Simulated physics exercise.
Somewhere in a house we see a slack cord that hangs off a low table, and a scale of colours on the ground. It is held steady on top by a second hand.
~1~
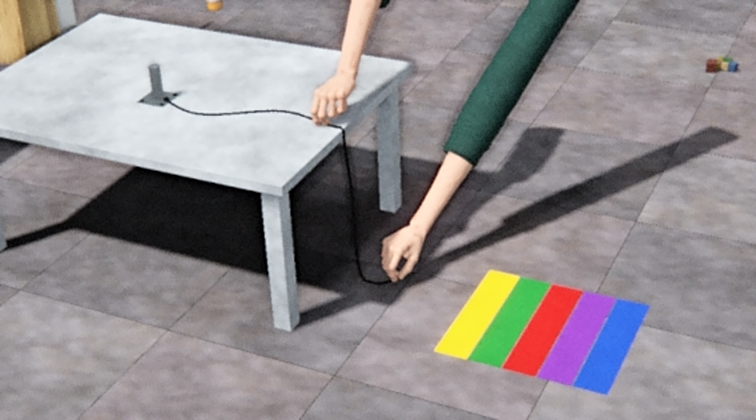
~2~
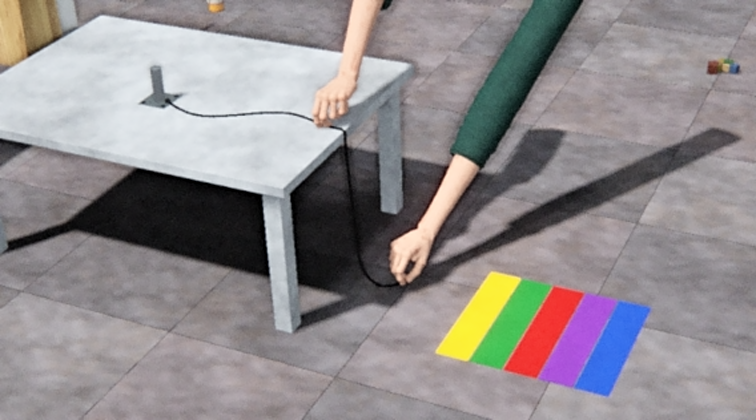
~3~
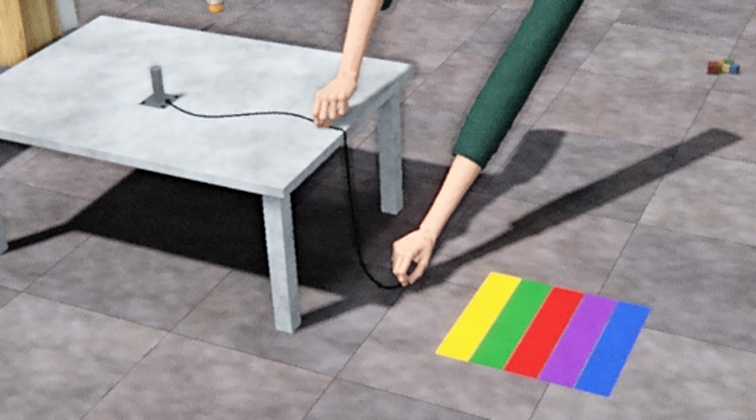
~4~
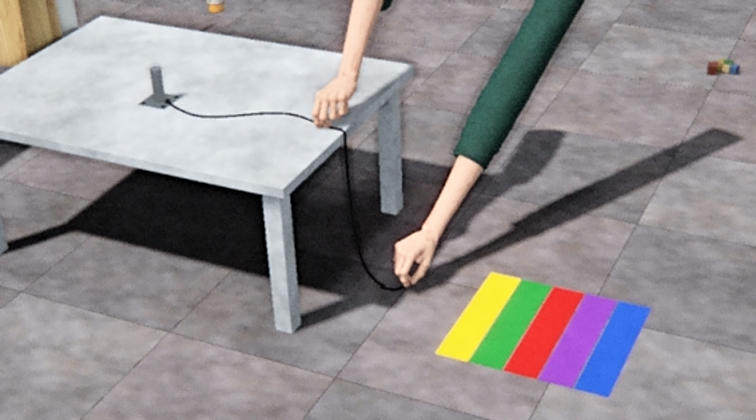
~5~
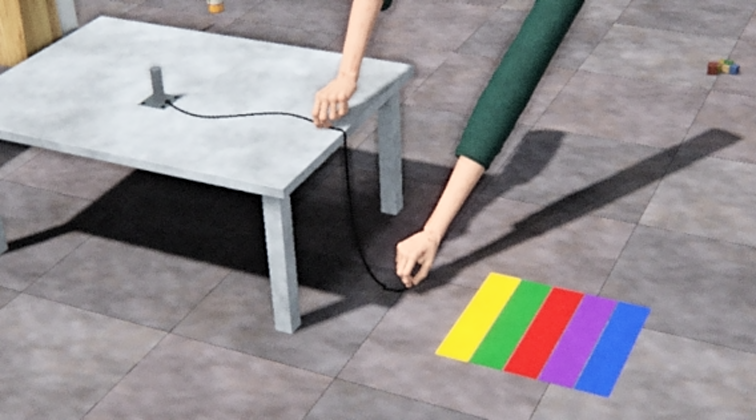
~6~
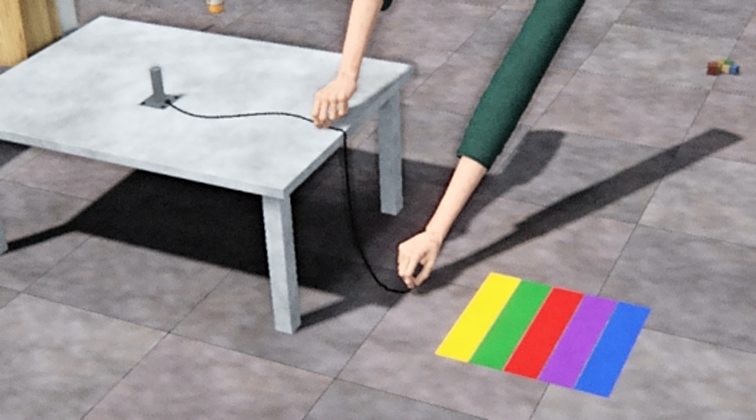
A hand holding a black cord below a low table moves slightly right.
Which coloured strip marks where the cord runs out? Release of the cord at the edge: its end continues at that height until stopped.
Green.
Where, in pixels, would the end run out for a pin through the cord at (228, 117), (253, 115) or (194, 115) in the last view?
Going through the tries, I'd expect close to (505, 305), (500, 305) and lastly (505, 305).
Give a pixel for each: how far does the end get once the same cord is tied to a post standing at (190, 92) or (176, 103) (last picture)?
Approx. (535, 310); approx. (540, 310).
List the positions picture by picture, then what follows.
End (398, 277); yellow (461, 339); green (494, 347); red (528, 356); purple (563, 365); blue (598, 373), in the first picture.
End (405, 280); cord through (183, 111) (245, 114) (309, 119) (347, 156) (353, 213) (364, 271), in the second picture.
End (408, 281), in the third picture.
End (410, 282); cord through (183, 111) (245, 115) (309, 120) (346, 156) (352, 213) (368, 272), in the fourth picture.
End (412, 283), in the fifth picture.
End (414, 283); cord through (183, 112) (245, 115) (309, 120) (346, 156) (351, 214) (371, 272), in the sixth picture.
Soon after, end near (451, 292); short of the strips.
After that, end near (490, 301); over yellow.
At the stop, end near (514, 307); over green. Over green.
